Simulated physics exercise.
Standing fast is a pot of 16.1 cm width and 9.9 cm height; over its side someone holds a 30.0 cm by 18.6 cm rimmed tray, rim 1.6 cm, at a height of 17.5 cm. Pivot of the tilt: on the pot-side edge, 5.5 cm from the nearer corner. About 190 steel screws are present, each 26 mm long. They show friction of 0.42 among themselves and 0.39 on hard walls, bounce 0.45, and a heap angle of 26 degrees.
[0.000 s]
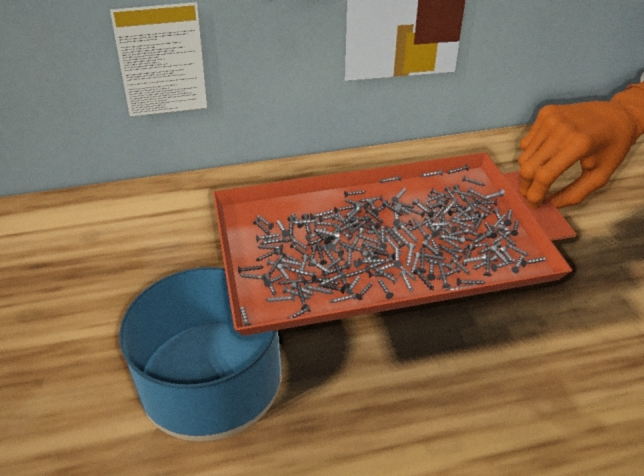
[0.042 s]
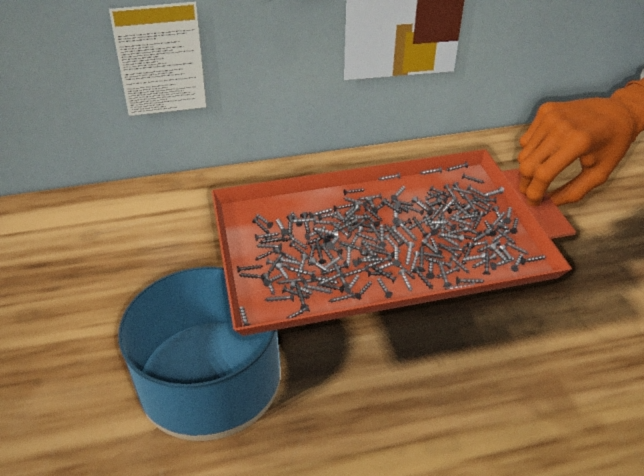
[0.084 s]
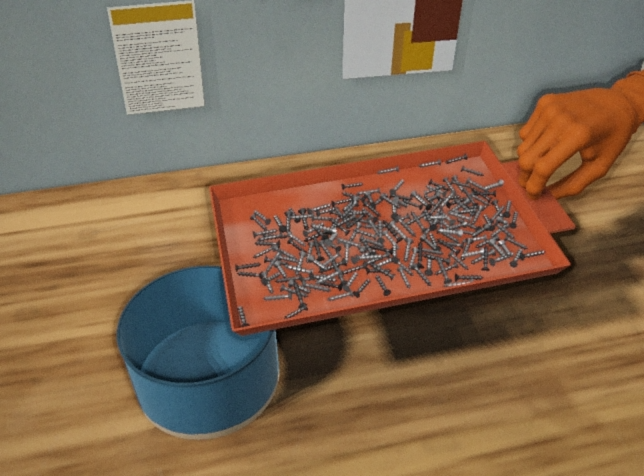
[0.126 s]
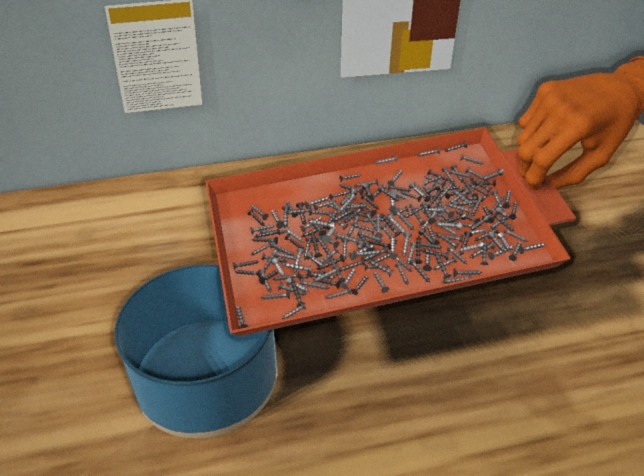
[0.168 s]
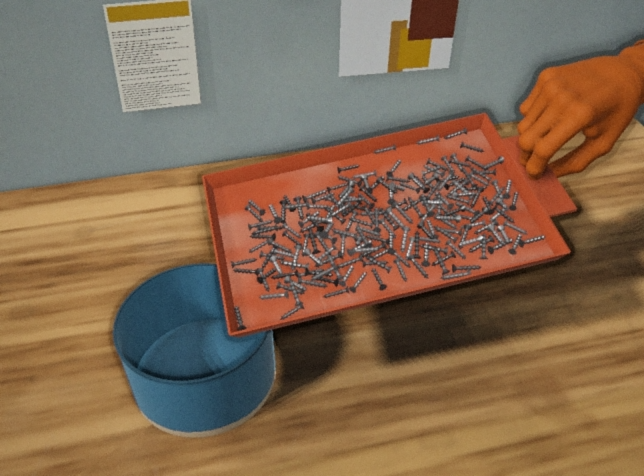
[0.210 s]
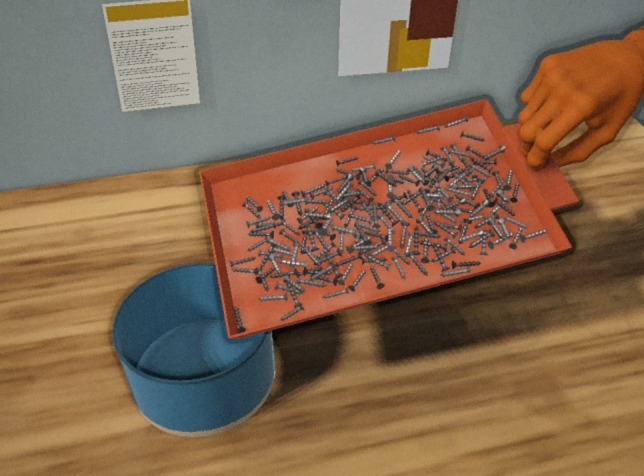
At first, an orange hand holds a red tray scattered with small grey screws nearly level, its left end over the rim of a blue pot on a wooden surface. Then the hand gradually raises the right side, tilting the tray slightly toward the pot, while the screws stay spread across it.
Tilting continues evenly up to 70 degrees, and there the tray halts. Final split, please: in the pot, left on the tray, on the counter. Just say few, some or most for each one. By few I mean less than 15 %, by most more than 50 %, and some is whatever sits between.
I would say pot few, tray few, counter most.
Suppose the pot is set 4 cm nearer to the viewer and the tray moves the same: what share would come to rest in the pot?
Around 35 per cent.
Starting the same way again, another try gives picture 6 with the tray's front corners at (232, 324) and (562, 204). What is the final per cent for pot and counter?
Pot 35; counter 60.
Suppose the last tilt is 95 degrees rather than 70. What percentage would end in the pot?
Around 5 per cent, then.
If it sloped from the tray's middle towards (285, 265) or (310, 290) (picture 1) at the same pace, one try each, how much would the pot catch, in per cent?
Estimate: Some 55 % and some 10 % respectively.
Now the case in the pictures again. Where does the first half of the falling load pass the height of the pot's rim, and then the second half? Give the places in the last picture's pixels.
At roughly (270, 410) first, later on at (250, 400).
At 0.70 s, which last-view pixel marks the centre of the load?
Approximately (316, 305) in the last view.
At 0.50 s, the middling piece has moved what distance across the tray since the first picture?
About 4 cm.
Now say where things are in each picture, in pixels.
In the first picture, tray tilt 0 degrees, front corners at (242, 323) and (562, 267); middle of the pieces at (394, 236); pot at (199, 322).
In the second picture, tray tilt 1 degrees, front corners at (241, 323) and (562, 265); middle of the pieces at (393, 234).
In the third picture, tray tilt 3 degrees, front corners at (239, 323) and (561, 261); middle of the pieces at (391, 230).
In the fourth picture, tray tilt 6 degrees, front corners at (237, 325) and (560, 254), lowest corner left front; middle of the pieces at (389, 224).
In the fifth picture, tray tilt 10 degrees, front corners at (236, 327) and (561, 248), lowest corner left front; middle of the pieces at (388, 218).
In the sixth picture, tray tilt 14 degrees, front corners at (235, 329) and (562, 243), lowest corner left front; middle of the pieces at (387, 213); pot at (192, 318). Its pace works out near 95 degrees a second.
Then, at 0.50 s, tilt 41 degrees; the tray holds 100 %, the pot 0 %.
After 0.70 s, tilt 60 degrees; the tray holds 90 %, the pot 0 %.
Then, at 1.01 s, tilt 70 degrees; the tray holds 15 %, the pot 0 %.
By 2.0 s all is still; pot 0 %, tray 0 %, counter 95 %.
